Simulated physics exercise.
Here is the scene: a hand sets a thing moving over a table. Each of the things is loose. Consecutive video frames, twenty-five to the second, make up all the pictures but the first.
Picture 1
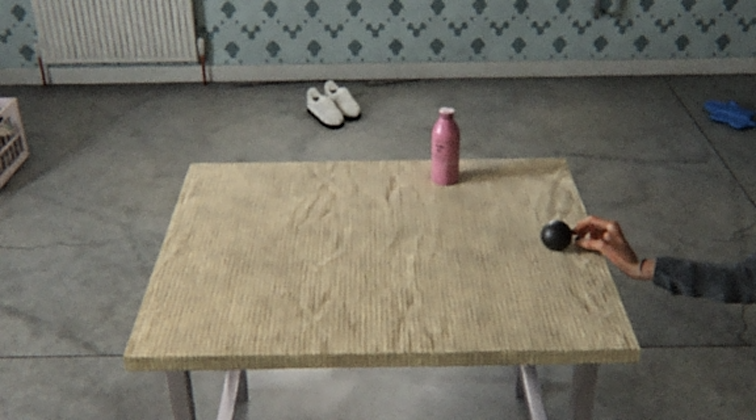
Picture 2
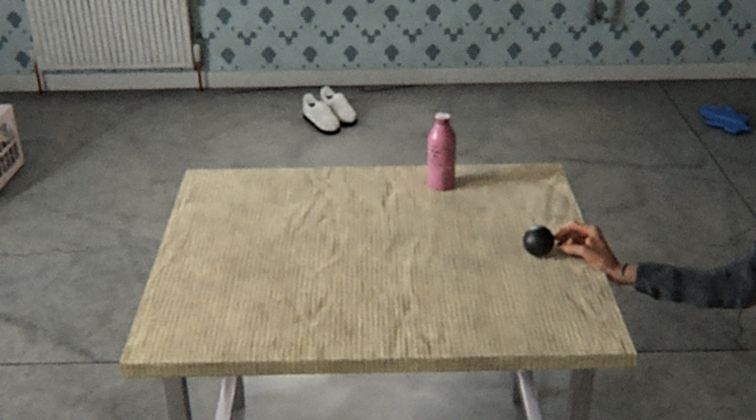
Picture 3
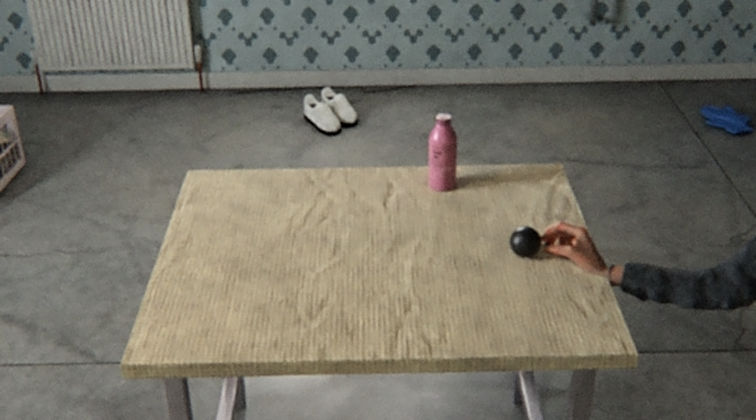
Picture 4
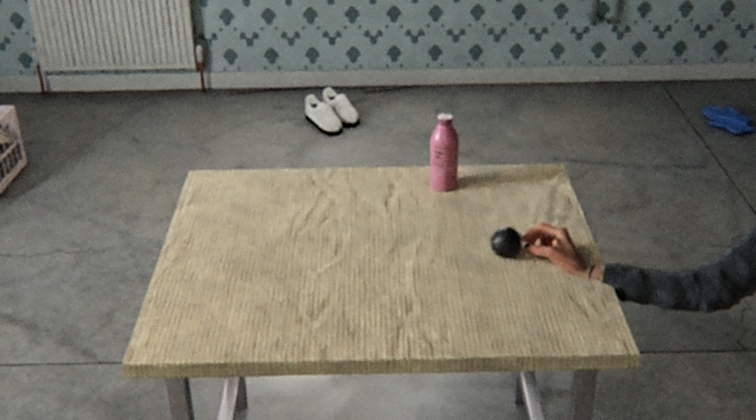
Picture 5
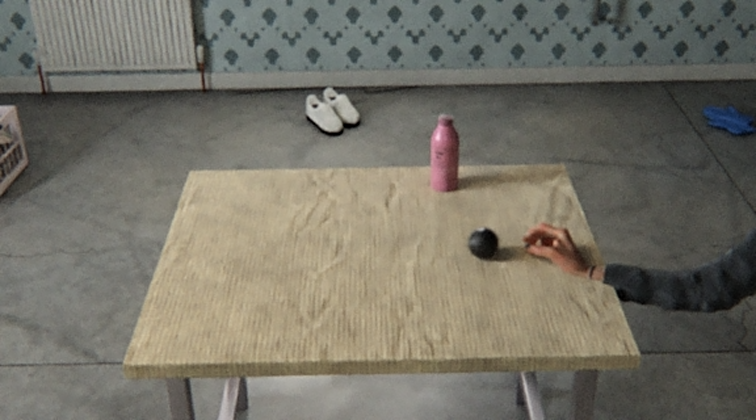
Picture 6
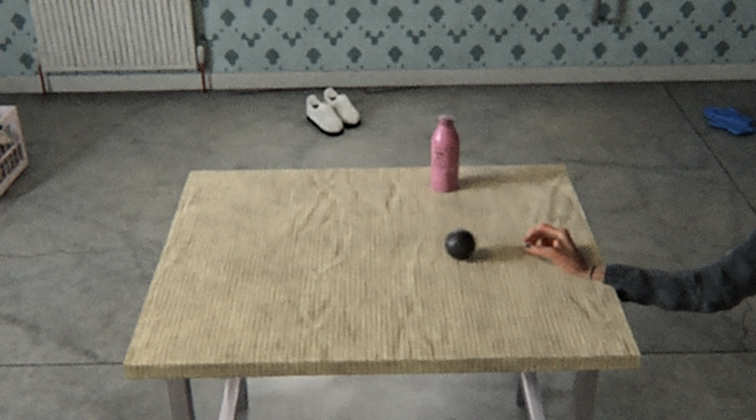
We see a hand at the right of a wooden table push a black ball leftward and release it, and the ball rolls a short way further left while a pink bottle stands still near the back edge.
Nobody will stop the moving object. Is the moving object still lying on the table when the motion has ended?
No, it has left the table.
Then, 0.40 s past the last view, black ball displaced well along near (243, 248).
Then, 0.80 s past the last view, black ball now off the table.
Finally, off the table, black ball.
